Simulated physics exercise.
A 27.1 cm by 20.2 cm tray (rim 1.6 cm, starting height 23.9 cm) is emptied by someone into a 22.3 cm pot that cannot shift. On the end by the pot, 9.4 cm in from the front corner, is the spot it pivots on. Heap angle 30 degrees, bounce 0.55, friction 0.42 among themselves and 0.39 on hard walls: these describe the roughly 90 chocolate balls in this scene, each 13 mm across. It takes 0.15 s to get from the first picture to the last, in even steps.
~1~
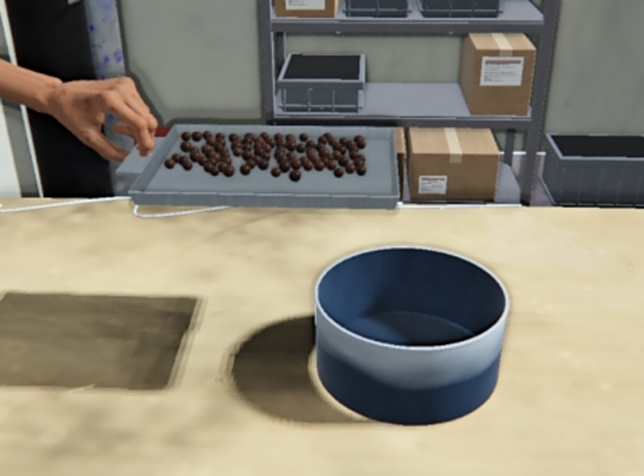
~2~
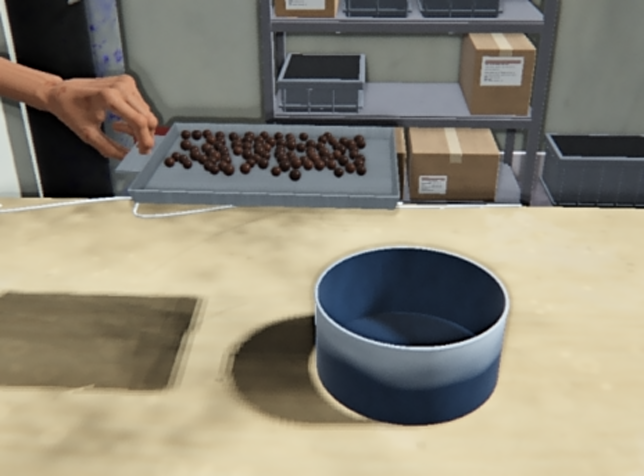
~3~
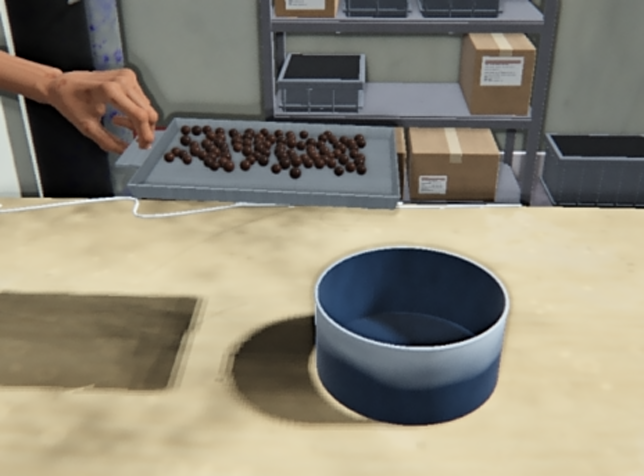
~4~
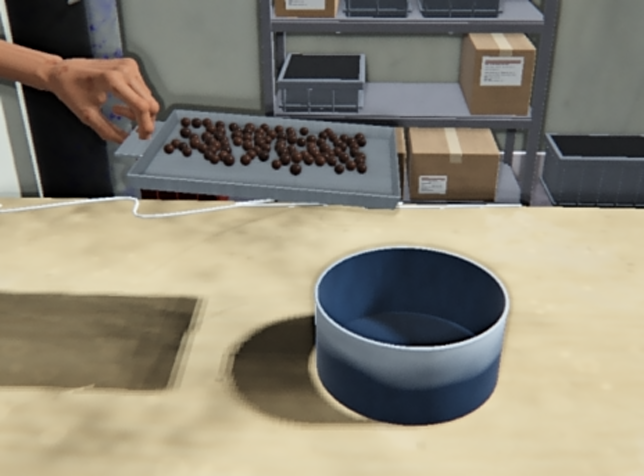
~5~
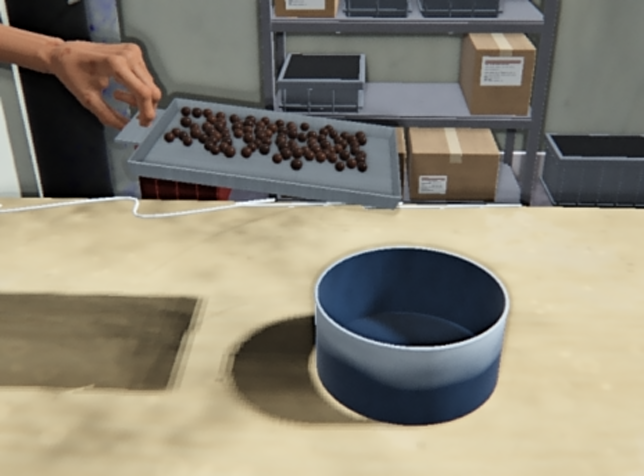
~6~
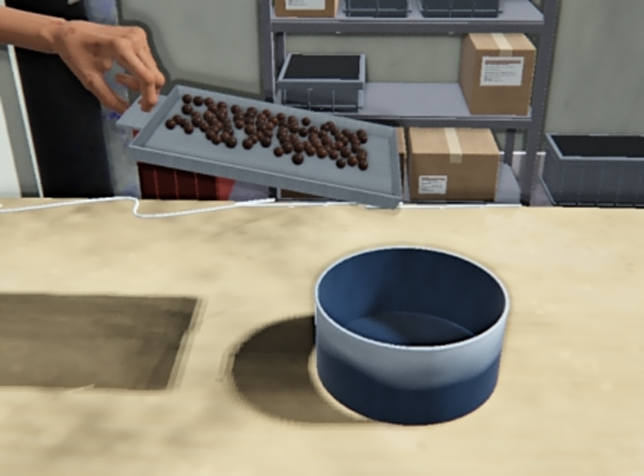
Grey tray of brown chocolate balls tilting gradually as a hand lifts its left end, beside a blue pot on a table.
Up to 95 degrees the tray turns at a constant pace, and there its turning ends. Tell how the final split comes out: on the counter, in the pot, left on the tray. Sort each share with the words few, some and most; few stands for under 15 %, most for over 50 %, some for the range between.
The shares come out as follows. Counter: Some. Pot: Most. Tray: Few.
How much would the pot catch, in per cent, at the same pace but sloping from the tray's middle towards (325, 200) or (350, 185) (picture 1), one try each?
First try: About 90 percent; second try: About 100 percent.
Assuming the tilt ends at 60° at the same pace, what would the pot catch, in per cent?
35 %.
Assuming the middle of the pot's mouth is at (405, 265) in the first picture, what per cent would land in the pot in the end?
Something like 85 per cent would settle in it.
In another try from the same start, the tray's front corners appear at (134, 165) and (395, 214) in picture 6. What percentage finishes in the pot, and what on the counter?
Pot: 80, counter: 20.
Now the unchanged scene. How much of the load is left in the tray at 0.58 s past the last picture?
Roughly 60 per cent.
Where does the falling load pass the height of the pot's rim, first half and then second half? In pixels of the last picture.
Roughly (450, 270) to start, and after that (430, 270).
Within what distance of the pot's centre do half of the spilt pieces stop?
About 30 cm from the centre.
Then, 0.35 s after the last picture, tilt 52 degrees; the tray holds 100 %, the pot 0 %.
Then, 0.58 s after the last picture, tilt 80 degrees; the tray holds 60 %, the pot 5 %.
Then, 0.92 s after the last picture, tilt 95 degrees; the tray holds 0 %, the pot 65 %.
In the end, counter 30 %, pot 70 %, tray 0 %.
